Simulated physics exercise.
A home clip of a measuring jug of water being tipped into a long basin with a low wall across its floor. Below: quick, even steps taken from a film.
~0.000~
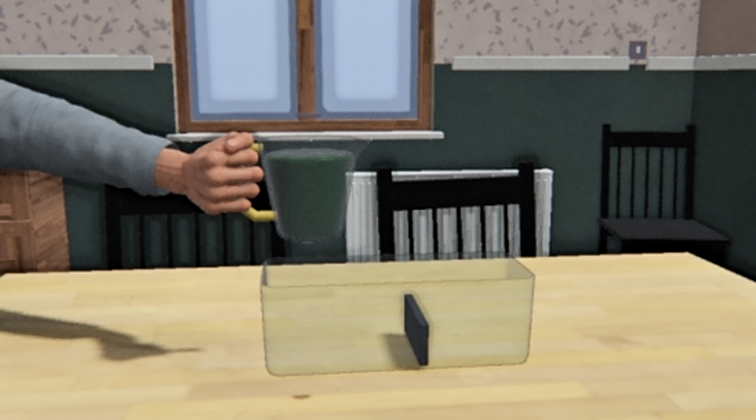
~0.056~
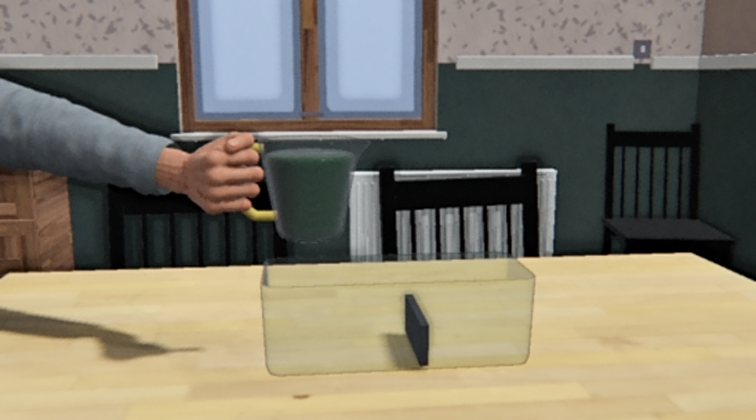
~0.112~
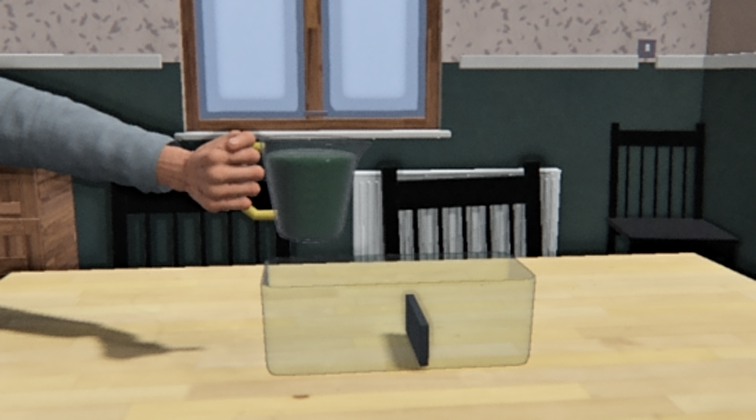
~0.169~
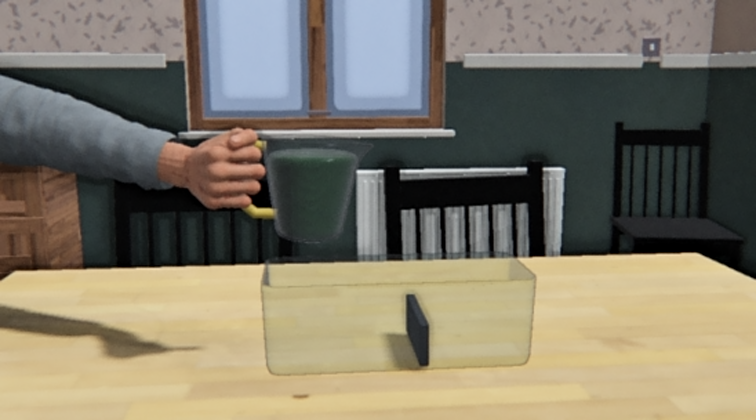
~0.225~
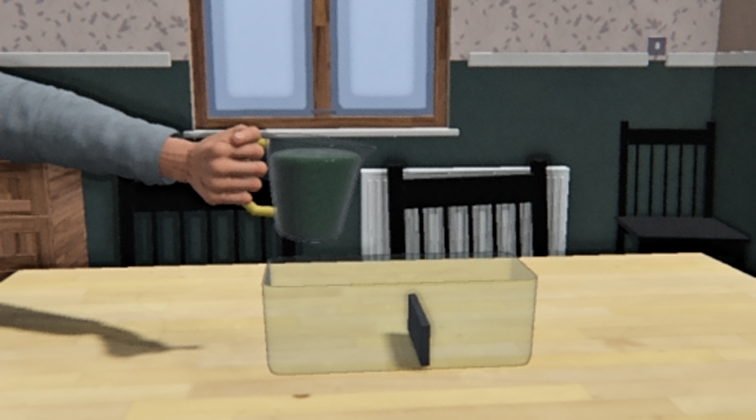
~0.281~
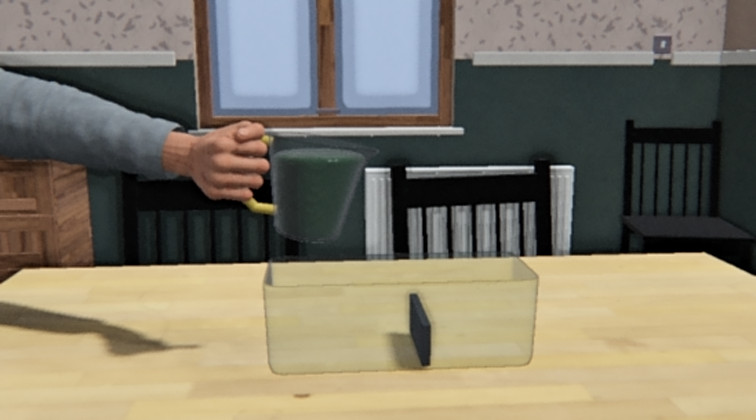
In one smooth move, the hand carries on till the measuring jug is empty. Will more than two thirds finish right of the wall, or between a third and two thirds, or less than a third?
Right of the wall there will be between a third and two thirds.
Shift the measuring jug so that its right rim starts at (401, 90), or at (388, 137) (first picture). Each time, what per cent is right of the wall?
95 %, 85 %.
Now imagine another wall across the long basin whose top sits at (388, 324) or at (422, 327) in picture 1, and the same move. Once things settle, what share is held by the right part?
Roughly 95 per cent first and roughly 50 per cent second.
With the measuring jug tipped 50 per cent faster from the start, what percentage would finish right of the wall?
Some 45 per cent.
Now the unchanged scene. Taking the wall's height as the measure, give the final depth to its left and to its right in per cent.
Left: About 20; right: About 40.
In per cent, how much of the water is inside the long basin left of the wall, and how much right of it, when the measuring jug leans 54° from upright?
So the left part has 0 percent, while the right part has 5.
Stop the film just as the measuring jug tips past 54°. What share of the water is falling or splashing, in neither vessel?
Near 15 parts in a hundred.
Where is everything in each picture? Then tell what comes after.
Tilt 0°; pouring edge (370, 140); surface from (263, 154) to (355, 153); the long basin's rim runs from (263, 274) to (521, 265); the wall's top is at (416, 309), in the first picture.
Tilt 0°; pouring edge (370, 141); surface from (264, 155) to (355, 154), in the second picture.
Tilt 1°; pouring edge (372, 142); surface from (266, 154) to (356, 155), in the third picture.
Tilt 3°; pouring edge (373, 144); surface from (268, 154) to (358, 155), in the fourth picture.
Tilt 6°; pouring edge (376, 147); surface from (270, 154) to (362, 154), in the fifth picture.
Tilt 9°; pouring edge (379, 150); surface from (274, 155) to (366, 155), in the sixth picture.
A moment on, the measuring jug is tipped part way and 80 per cent is still to pour, 1 is left of the wall and 6 right of it.
Next, the measuring jug is tipped on its side and 29 per cent is still to pour, 11 is left of the wall and 47 right of it.
Then the measuring jug is tipped on its side and 2 per cent is still to pour, 42 is left of the wall and 55 right of it.
Later the measuring jug is tipped on its side and 0 per cent is still to pour, 44 is left of the wall and 55 right of it.
At rest 44 per cent lies left of the wall, 55 right of it and 0 outside.
